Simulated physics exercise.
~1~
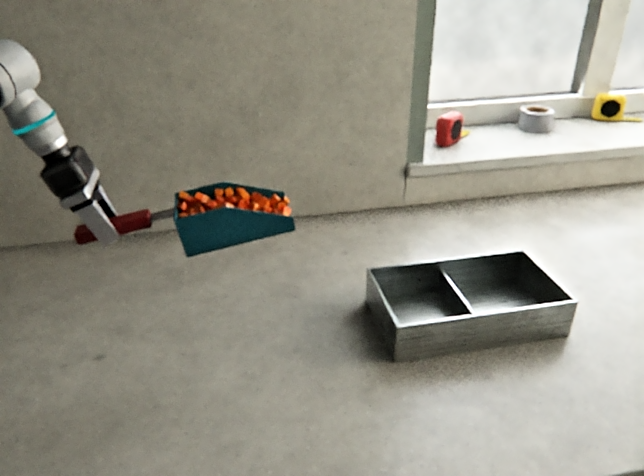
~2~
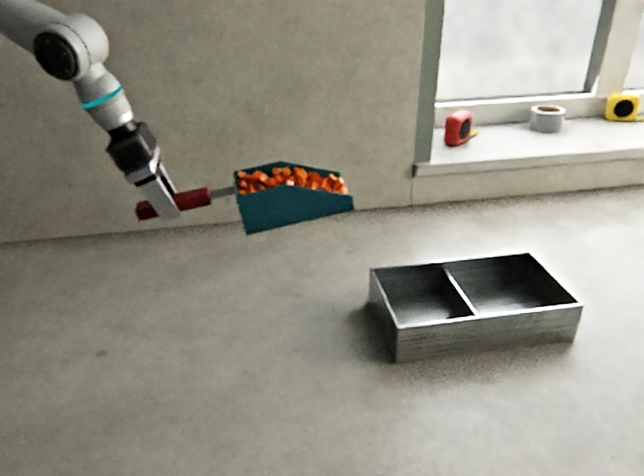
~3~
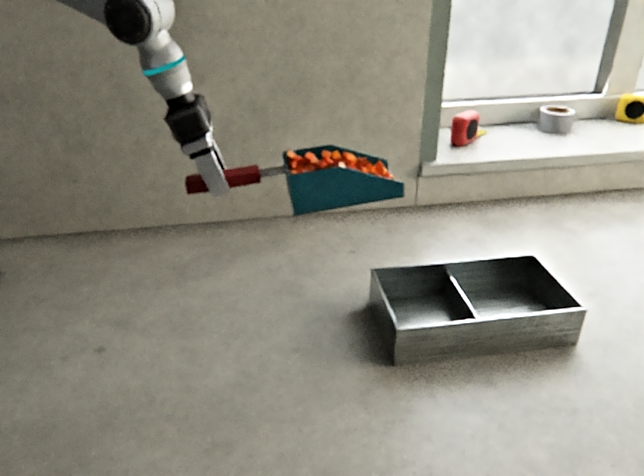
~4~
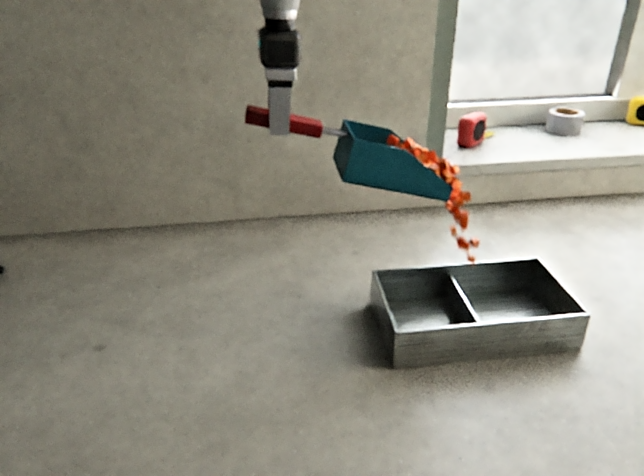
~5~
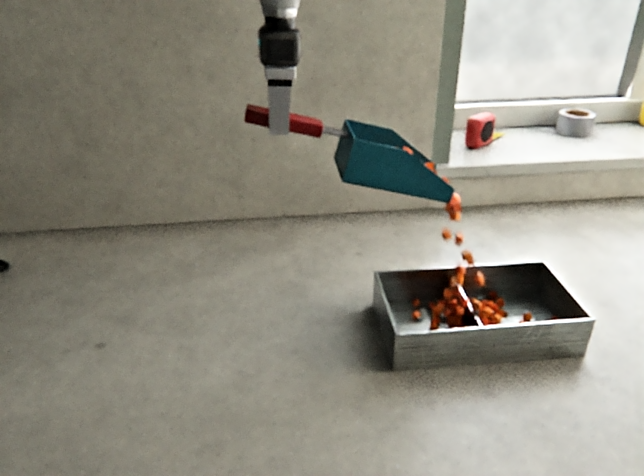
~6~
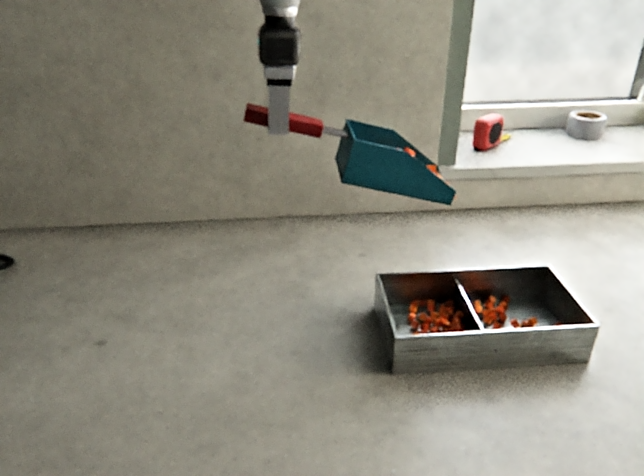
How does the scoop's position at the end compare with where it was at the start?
At the start the scoop is on the left, well away from the box, and at the end it is farther right and higher, held above the left side of the box.
